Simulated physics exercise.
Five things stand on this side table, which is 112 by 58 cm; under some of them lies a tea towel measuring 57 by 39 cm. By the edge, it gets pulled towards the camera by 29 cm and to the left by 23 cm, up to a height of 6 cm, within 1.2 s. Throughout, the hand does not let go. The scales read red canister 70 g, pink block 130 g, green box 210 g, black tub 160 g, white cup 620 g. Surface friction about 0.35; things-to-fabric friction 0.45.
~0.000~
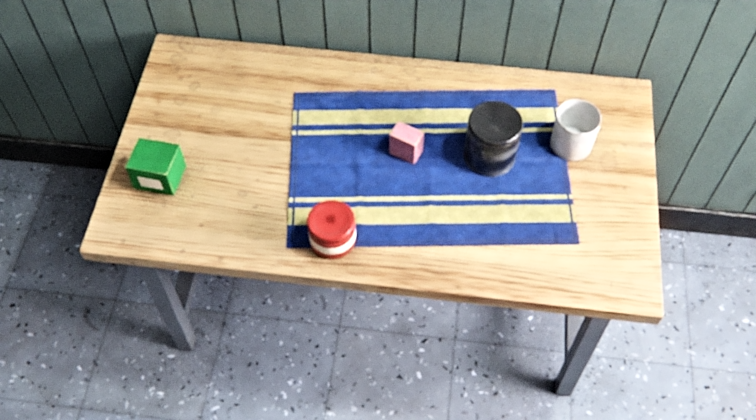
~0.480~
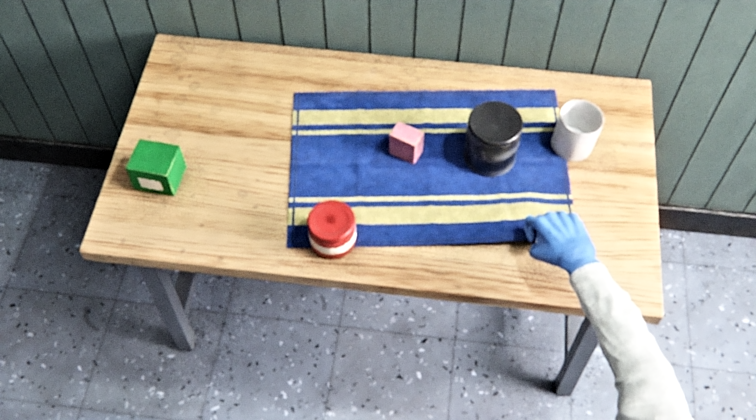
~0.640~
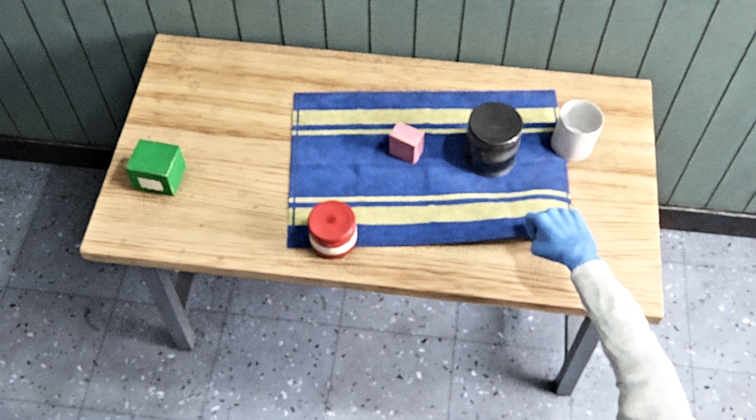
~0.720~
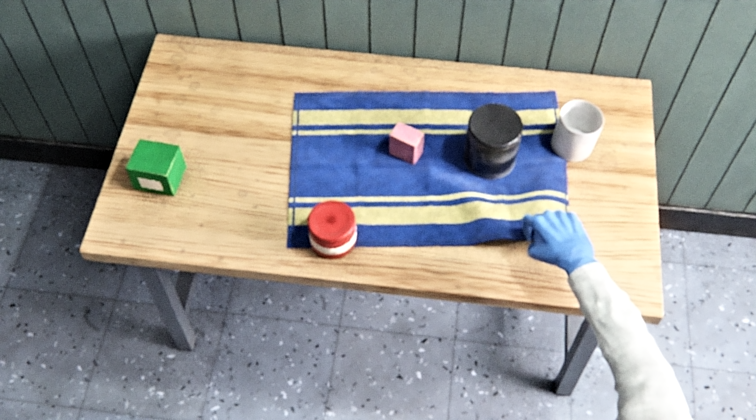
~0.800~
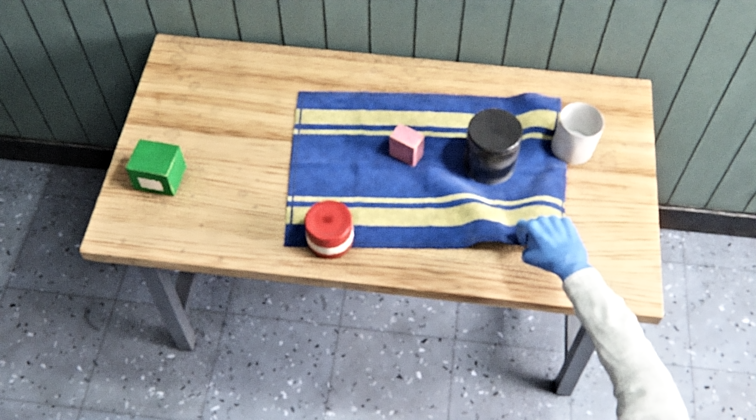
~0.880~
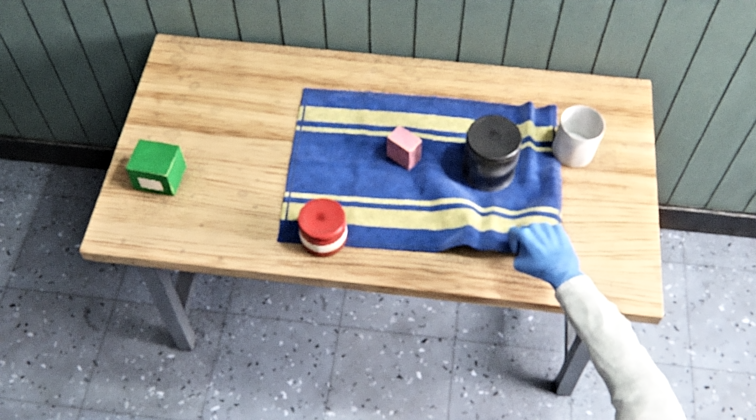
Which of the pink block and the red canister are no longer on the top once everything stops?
In order: I reckon the pink block will survive up there; I reckon the red canister will survive up there.
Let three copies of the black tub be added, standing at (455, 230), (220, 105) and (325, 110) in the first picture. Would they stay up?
By position: Off, on, on.
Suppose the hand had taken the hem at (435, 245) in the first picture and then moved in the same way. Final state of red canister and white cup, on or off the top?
Red canister is lost, white cup is left on top.
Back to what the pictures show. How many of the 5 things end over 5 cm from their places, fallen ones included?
Tally: 3.
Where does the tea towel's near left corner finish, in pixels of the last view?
It ends up approximately at (259, 199).
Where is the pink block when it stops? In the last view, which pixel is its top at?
In the last view, the top sits at about (399, 223).
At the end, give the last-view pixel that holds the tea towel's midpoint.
I'd say it sits around (398, 251) in the last picture.
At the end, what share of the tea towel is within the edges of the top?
About 60 per cent.
By 1.1 s, 100 % of the tea towel is still over the top; red canister 5 cm off its start, pink block 4 cm off its start, black tub 11 cm off its start.
By 1.3 s, 90 % of the tea towel is still over the top; pink block 10 cm off its start, red canister 8 cm off its start, black tub 21 cm off its start.
By 1.6 s, 75 % of the tea towel is still over the top; pink block 15 cm off its start at (407, 197), red canister 10 cm off its start at (280, 204), black tub 30 cm off its start at (462, 251).
By 1.8 s, 65 % of the tea towel is still over the top; pink block 19 cm off its start, red canister 10 cm off its start, black tub 37 cm off its start.
By 3.4 s, 60 % of the tea towel is still over the top; pink block 21 cm off its start at (399, 223), red canister 10 cm off its start at (281, 210), black tub over the edge, white cup 3 cm off its start at (581, 129).
